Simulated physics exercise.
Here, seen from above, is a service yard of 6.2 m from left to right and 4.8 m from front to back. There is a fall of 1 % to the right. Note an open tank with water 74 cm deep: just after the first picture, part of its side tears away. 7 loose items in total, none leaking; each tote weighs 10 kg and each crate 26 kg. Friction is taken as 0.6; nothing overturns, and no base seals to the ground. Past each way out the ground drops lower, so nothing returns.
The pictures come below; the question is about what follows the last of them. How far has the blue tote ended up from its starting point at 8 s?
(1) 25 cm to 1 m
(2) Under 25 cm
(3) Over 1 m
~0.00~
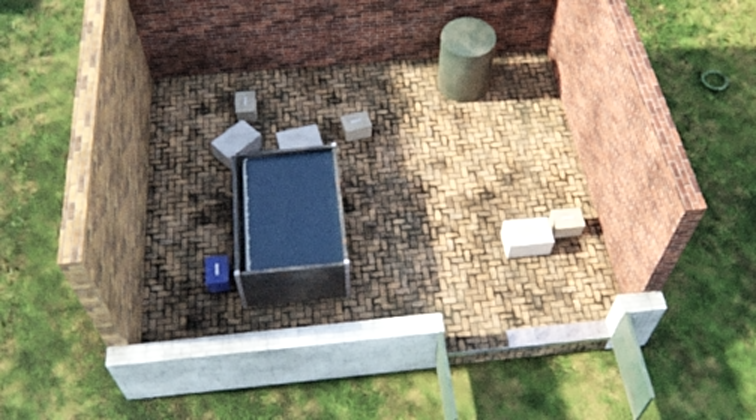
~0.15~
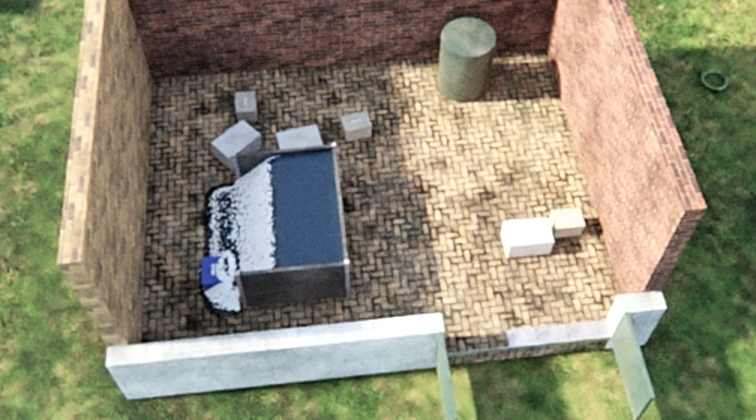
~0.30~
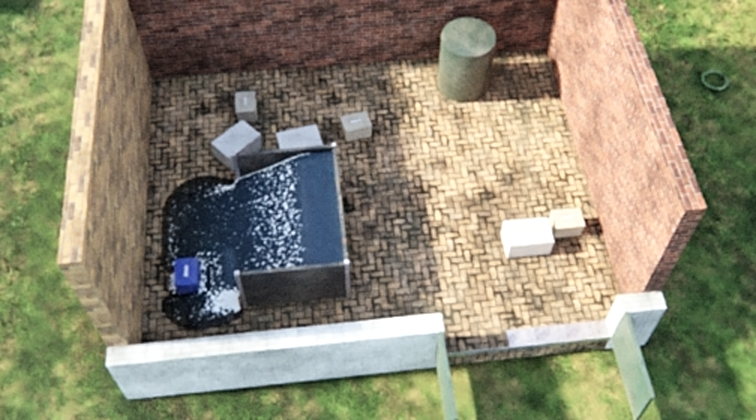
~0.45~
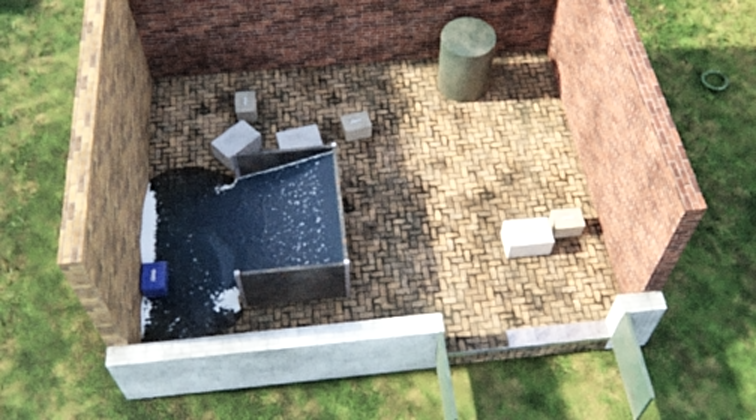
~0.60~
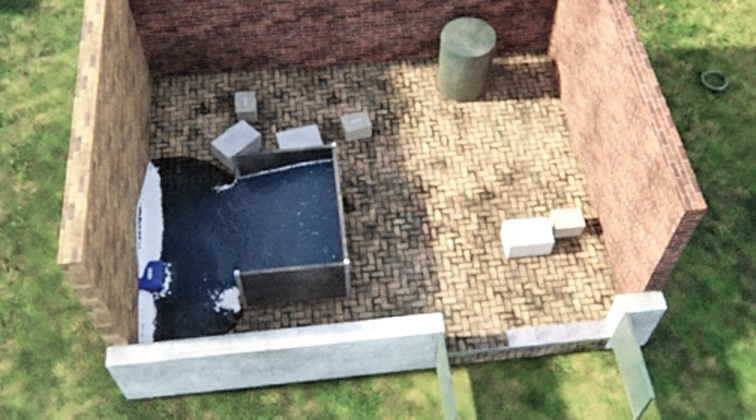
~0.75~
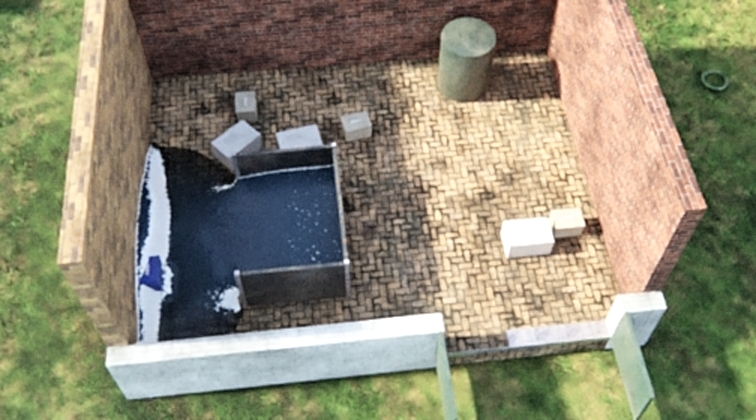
Over 1 m.
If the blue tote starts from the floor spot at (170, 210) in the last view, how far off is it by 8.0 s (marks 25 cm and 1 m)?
What happens is that it covers a big distance.
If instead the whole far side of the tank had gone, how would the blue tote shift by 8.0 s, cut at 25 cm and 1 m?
From there, the blue tote gets swept far.
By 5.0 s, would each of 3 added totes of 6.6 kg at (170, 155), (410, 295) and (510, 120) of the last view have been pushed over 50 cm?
Taking them in the order given: Exceeds it, exceeds it and falls short.
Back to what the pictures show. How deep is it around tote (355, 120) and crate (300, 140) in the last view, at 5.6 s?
First about 3 cm, second about 5 cm.
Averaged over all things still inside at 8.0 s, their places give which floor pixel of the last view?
Close to pixel (398, 189).
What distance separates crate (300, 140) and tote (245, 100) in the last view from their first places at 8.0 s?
Respectively: 0 cm / 120 cm.
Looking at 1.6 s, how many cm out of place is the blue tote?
120 cm, give or take.
After 1.6 s the blue tote is near (155, 321), 1.1 m from its start, afloat; 0 of 7 are out; 1 afloat.
After 3.6 s the blue tote is near (413, 302), 2.6 m from its start, aground; 0 of 7 are out; 0 afloat.
After 5.6 s the blue tote is near (495, 279), 3.6 m from its start, aground; 0 of 7 are out; 0 afloat.
After 8.0 s the blue tote is near (495, 279), 3.6 m from its start, aground; 0 of 7 are out; 0 afloat.
